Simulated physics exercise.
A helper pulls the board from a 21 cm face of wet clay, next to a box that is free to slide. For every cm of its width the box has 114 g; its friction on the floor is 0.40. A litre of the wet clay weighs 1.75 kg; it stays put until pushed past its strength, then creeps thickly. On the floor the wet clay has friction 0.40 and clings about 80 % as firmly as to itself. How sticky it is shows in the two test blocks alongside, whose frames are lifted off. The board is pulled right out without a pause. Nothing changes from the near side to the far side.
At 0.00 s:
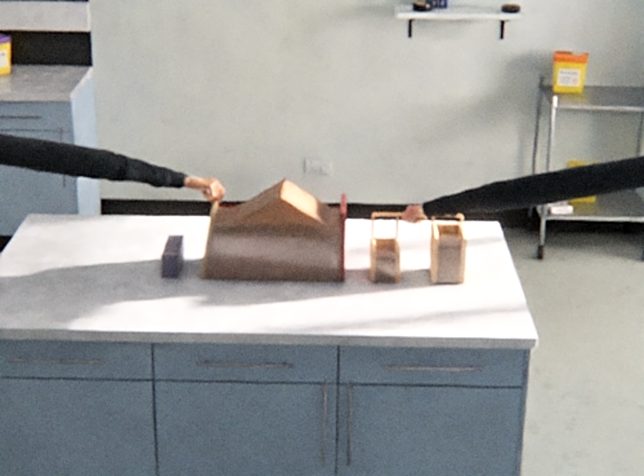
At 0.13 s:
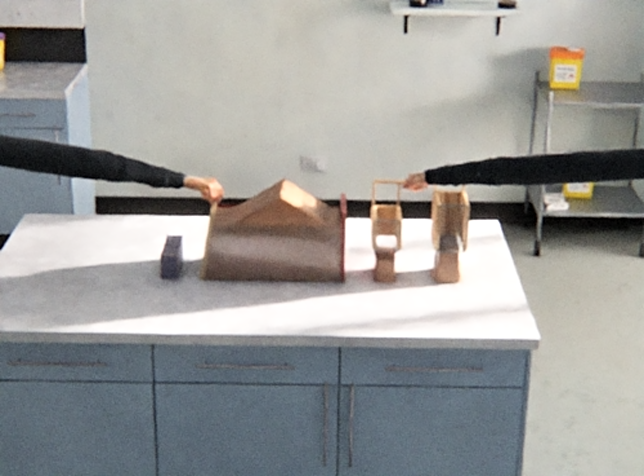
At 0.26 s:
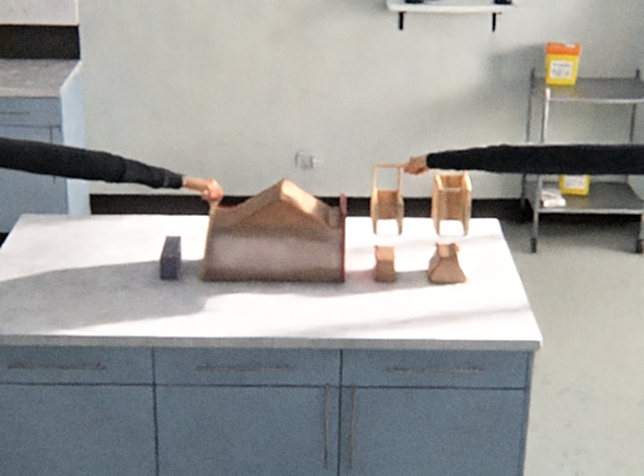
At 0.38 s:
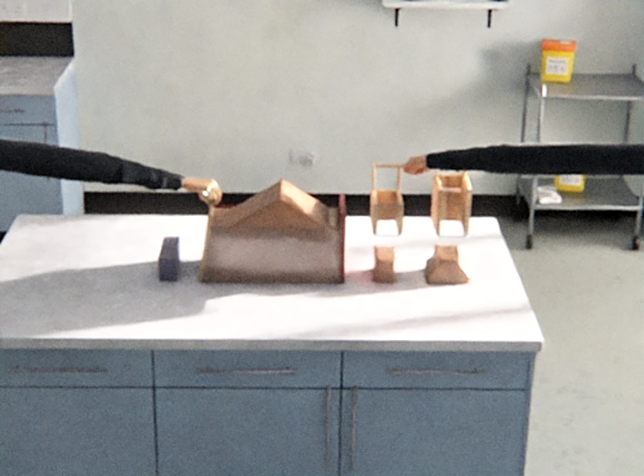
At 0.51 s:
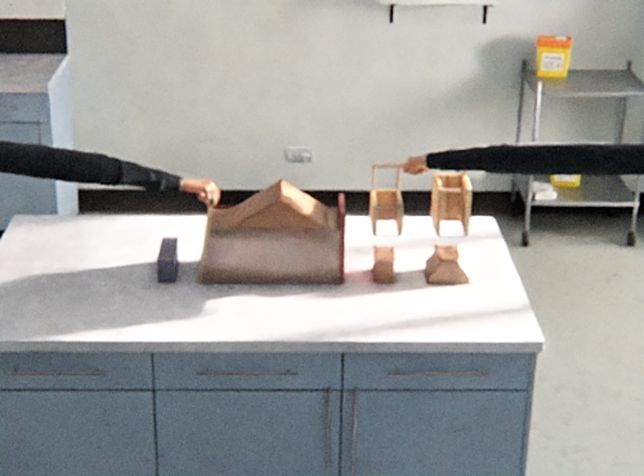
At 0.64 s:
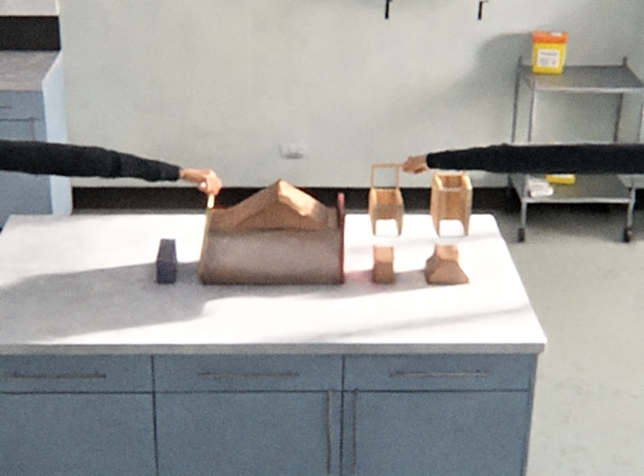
On a pale worktop in a lab-like room, a hand at right lifts two open box-shaped moulds off small brown blocks, the right one slumping lower, before a hand at left raises a board slightly beside a peaked brown mass.
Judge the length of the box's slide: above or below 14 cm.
Expect below 14 cm.
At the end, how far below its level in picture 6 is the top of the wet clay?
Roughly 7.5 cm.
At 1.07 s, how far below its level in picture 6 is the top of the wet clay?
Roughly 4.0 cm.
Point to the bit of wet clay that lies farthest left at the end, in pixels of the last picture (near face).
Near (146, 276).
After 0.84 s, the box has not moved.
After 1.07 s, the box has not moved.
After 1.30 s, the box has been pushed 5.9 cm.
After 1.53 s, the box has been pushed 9.6 cm.
After 1.66 s, at the end, the box has been pushed 9.7 cm.
